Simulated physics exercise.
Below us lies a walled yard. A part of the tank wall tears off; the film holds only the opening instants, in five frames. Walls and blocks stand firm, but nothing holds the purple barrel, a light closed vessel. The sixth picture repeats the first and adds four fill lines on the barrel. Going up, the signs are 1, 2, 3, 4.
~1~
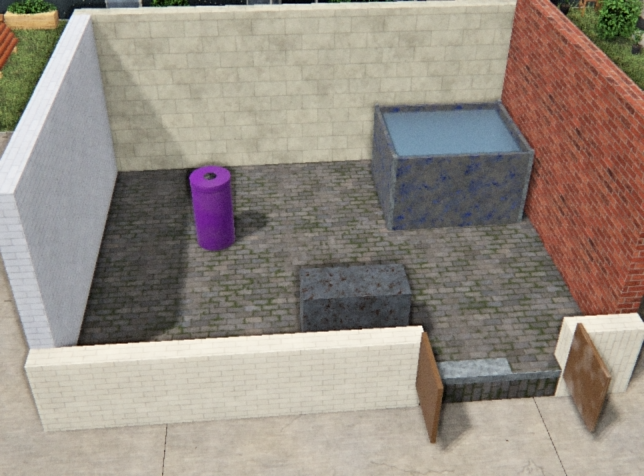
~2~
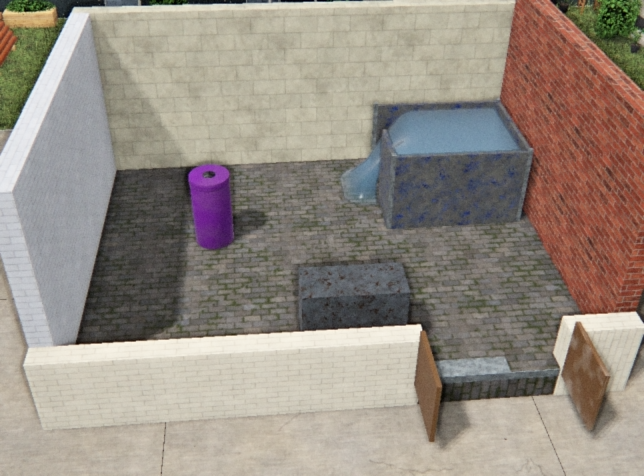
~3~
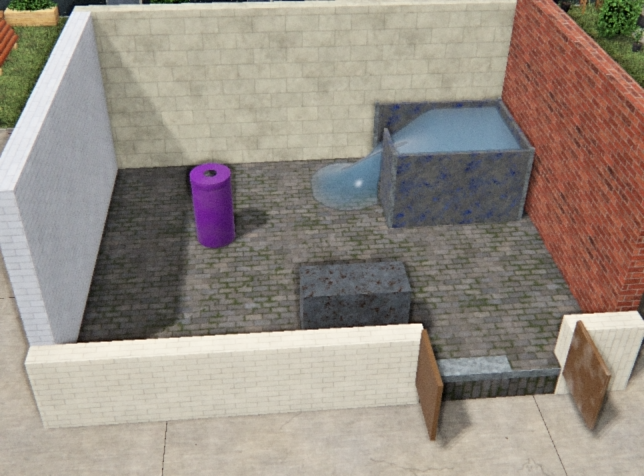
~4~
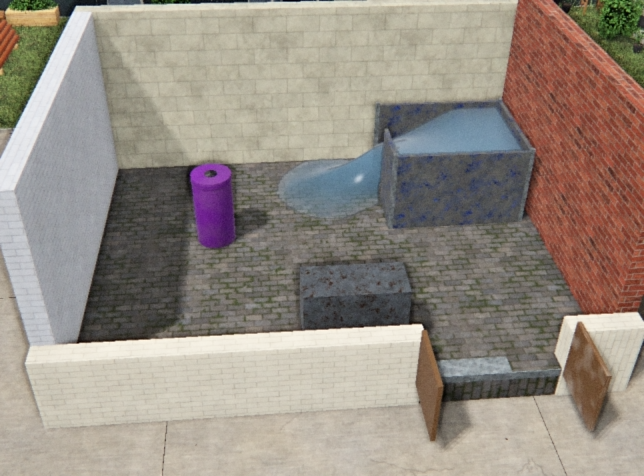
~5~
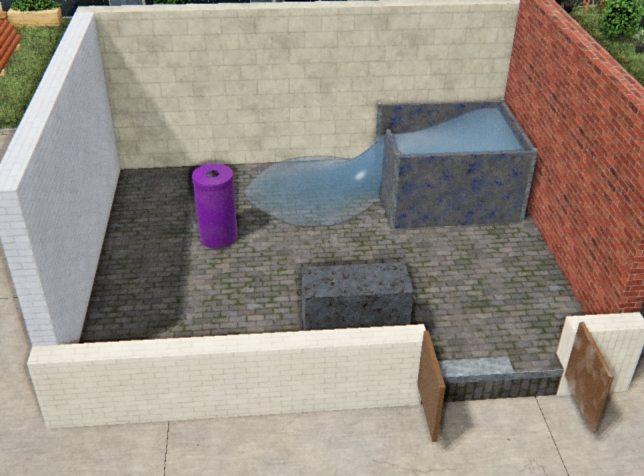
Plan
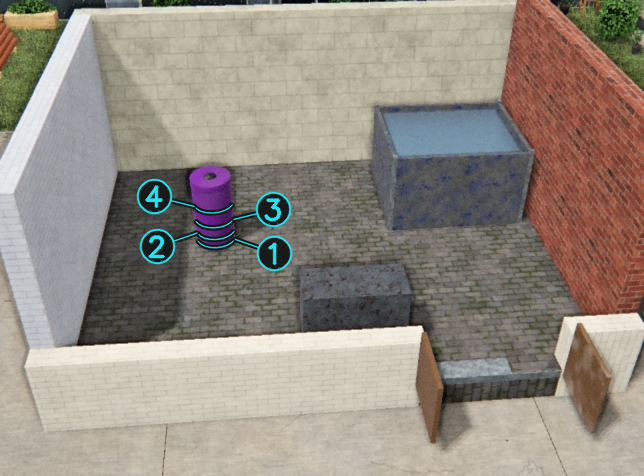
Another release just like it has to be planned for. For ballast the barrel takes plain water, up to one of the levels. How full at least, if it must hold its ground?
It is 3.
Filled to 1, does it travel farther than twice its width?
Yes.
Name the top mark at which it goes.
Mark 2.
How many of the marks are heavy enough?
Two.
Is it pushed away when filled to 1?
Yes, it does.
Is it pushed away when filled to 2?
Yes, it does.
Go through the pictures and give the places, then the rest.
Lid of the purple barrel at (211, 176); tank full, its middle at (450, 134); open gate at (493, 325).
Water covers 2 % of the ground and is seen nearest the barrel at (349, 193).
Water covers 4 % of the ground and is seen nearest the barrel at (324, 197).
Water covers 8 % of the ground and is seen nearest the barrel at (287, 198).
Lid of the purple barrel at (213, 174); water covers 12 % of the ground and is seen nearest the barrel at (257, 203).
On the marked copy, 1 at (216, 247); 2 at (215, 239); 3 at (214, 227); 4 at (213, 212); from the bottom up 1, 2, 3, 4.
With 1, it is pushed about 5 times its own width away.
With 2, it is pushed about twice its own width away.
With 3, it shifts by a finger or two and stays.
With 4, it does not move.
